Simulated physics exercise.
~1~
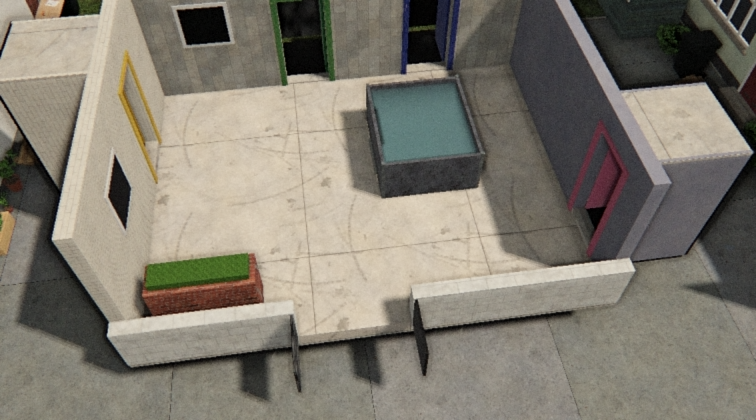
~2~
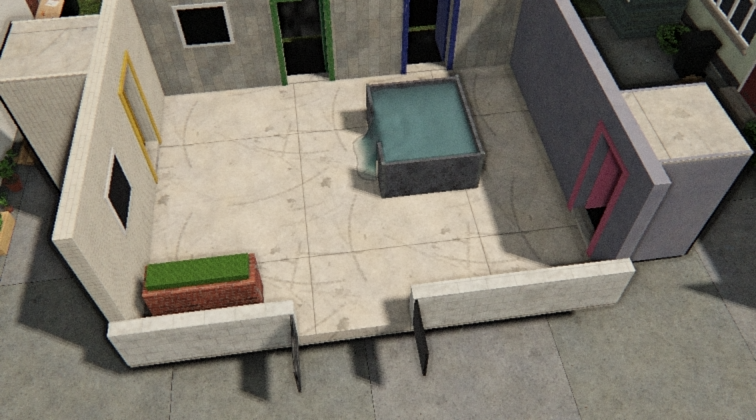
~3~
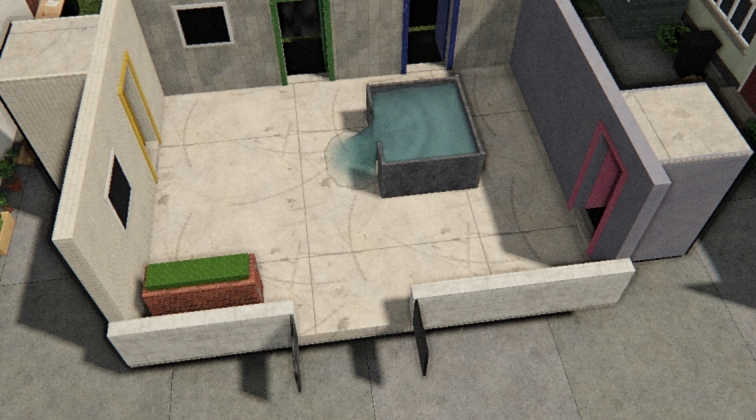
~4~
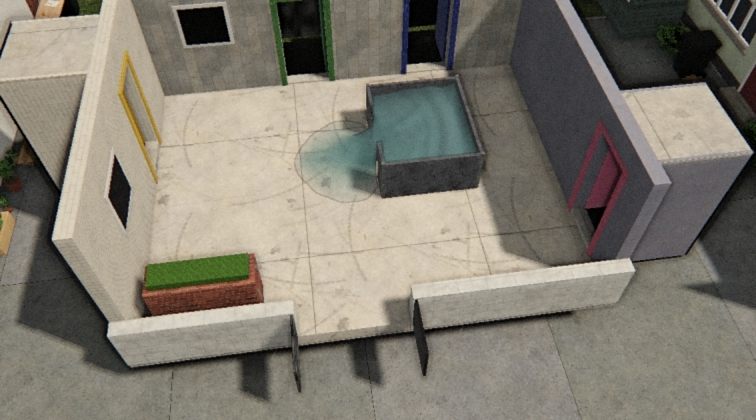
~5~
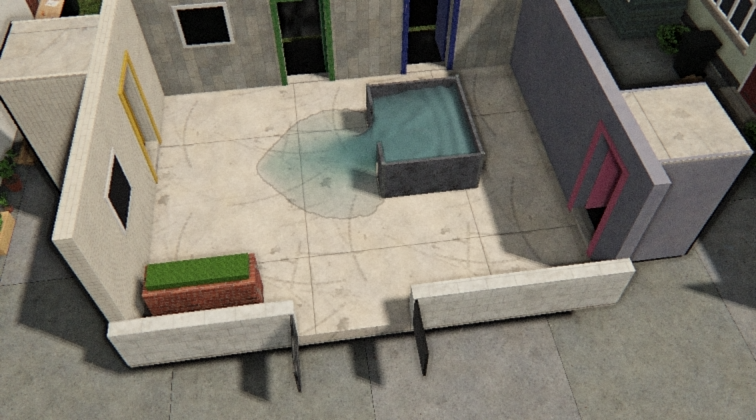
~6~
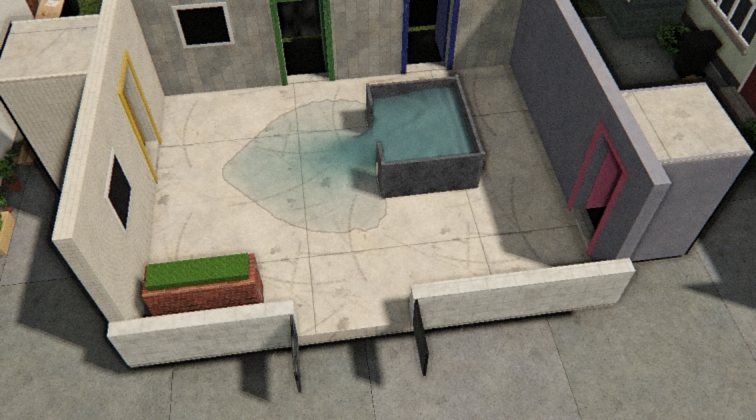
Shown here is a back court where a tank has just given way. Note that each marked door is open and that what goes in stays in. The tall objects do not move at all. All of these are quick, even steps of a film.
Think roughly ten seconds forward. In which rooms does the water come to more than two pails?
In order: Green door: Limit exceeded. Pink door: Limit not exceeded. Yellow door: Limit exceeded. Blue door: Limit not exceeded.
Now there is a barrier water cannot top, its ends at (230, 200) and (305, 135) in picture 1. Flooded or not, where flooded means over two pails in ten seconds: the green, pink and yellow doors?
The green door ends up above, the pink door remains below and the yellow door remains below.
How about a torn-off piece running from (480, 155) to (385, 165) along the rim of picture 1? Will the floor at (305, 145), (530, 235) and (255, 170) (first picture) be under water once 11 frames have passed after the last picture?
Unwetted, submerged, unwetted.
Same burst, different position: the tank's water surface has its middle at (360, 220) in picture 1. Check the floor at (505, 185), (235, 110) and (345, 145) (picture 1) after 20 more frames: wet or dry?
Taking the three spots in turn, I'd say spared, then drenched, then spared.
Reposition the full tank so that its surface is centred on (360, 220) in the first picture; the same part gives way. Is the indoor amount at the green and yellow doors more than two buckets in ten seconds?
Green exceeds it, yellow doesn't reach it.
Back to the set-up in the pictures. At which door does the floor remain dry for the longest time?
I'd go with the pink door.
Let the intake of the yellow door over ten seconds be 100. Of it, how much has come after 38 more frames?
I make it 100 per cent.
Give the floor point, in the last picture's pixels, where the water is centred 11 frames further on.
The centre of mass sits at about (328, 164).
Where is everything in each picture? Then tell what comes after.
In the first frame, the open tank at (422, 121) is whole and still.
In the second frame, water pours out at (377, 145) and has run to (362, 139).
In the third frame, the front is at (341, 183), out from the gap at (377, 147).
In the fourth frame, the front is at (300, 156), out from the gap at (377, 147).
In the fifth frame, the front is at (263, 174), out from the gap at (377, 147).
In the sixth frame, the front is at (228, 168), out from the gap at (377, 146).
A moment on, water covers 40 % of the floor; the green door wet at the sill, nothing in, the pink door not reached, the yellow door under two buckets in, the blue door not reached.
Next, water covers 45 % of the floor; the green door under two buckets in, the pink door not reached, the yellow door over two buckets in, the blue door not reached.
Then, water covers 50 % of the floor; the green door under two buckets in, the pink door not reached, the yellow door far over two buckets in, the blue door not reached.
Later, water covers 70 % of the floor; the green door under two buckets in, the pink door not reached, the yellow door far over two buckets in, the blue door not reached.
In the end, water covers 95 % of the floor; the green door over two buckets in, the pink door wet at the sill, nothing in, the yellow door far over two buckets in, the blue door wet at the sill, nothing in.
